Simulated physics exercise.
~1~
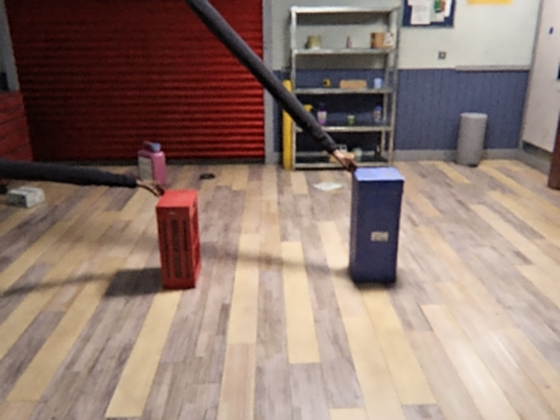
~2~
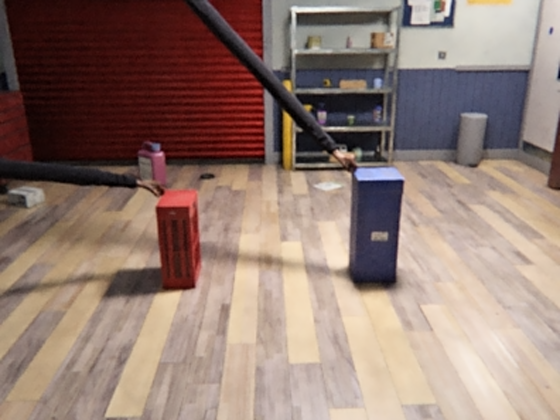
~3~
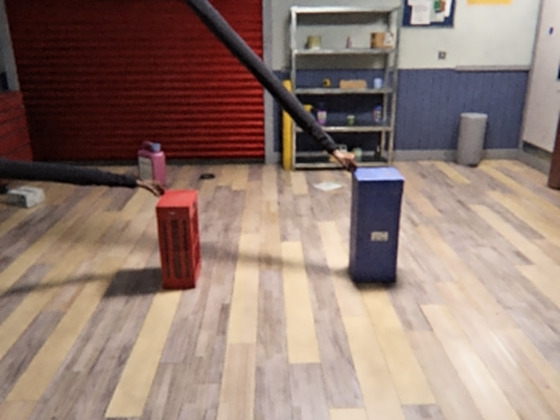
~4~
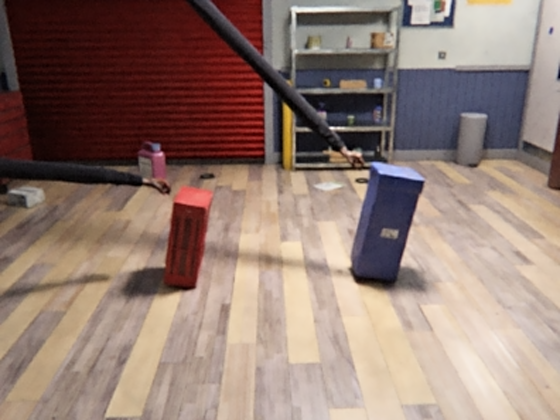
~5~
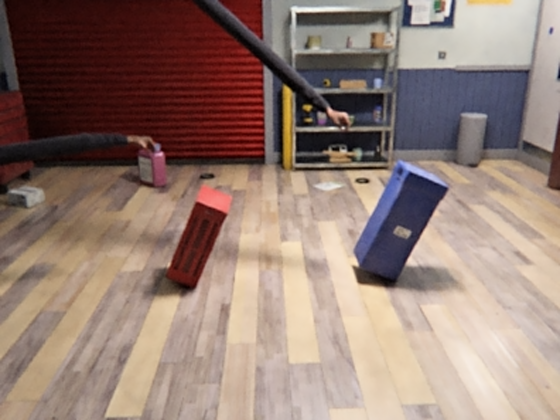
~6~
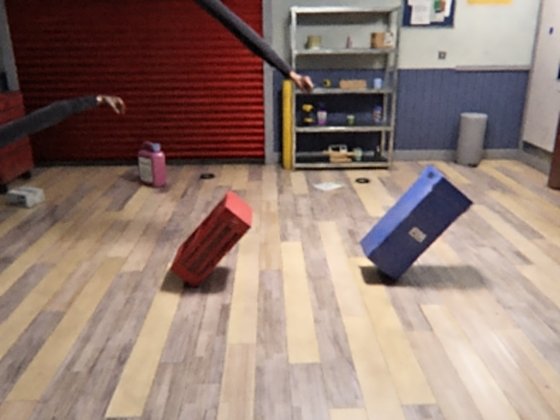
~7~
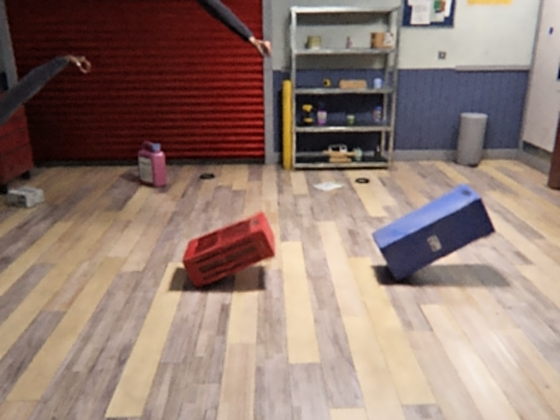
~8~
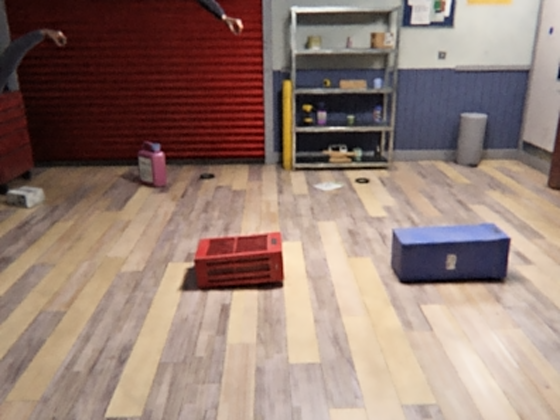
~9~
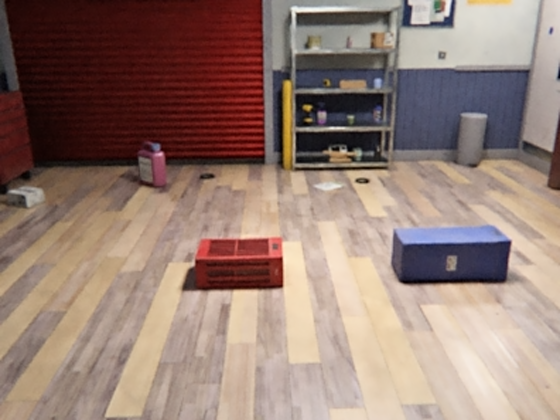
Two dark-sleeved arms tipping a red crate and a blue tote rightward, then letting go as both topple onto their sides.
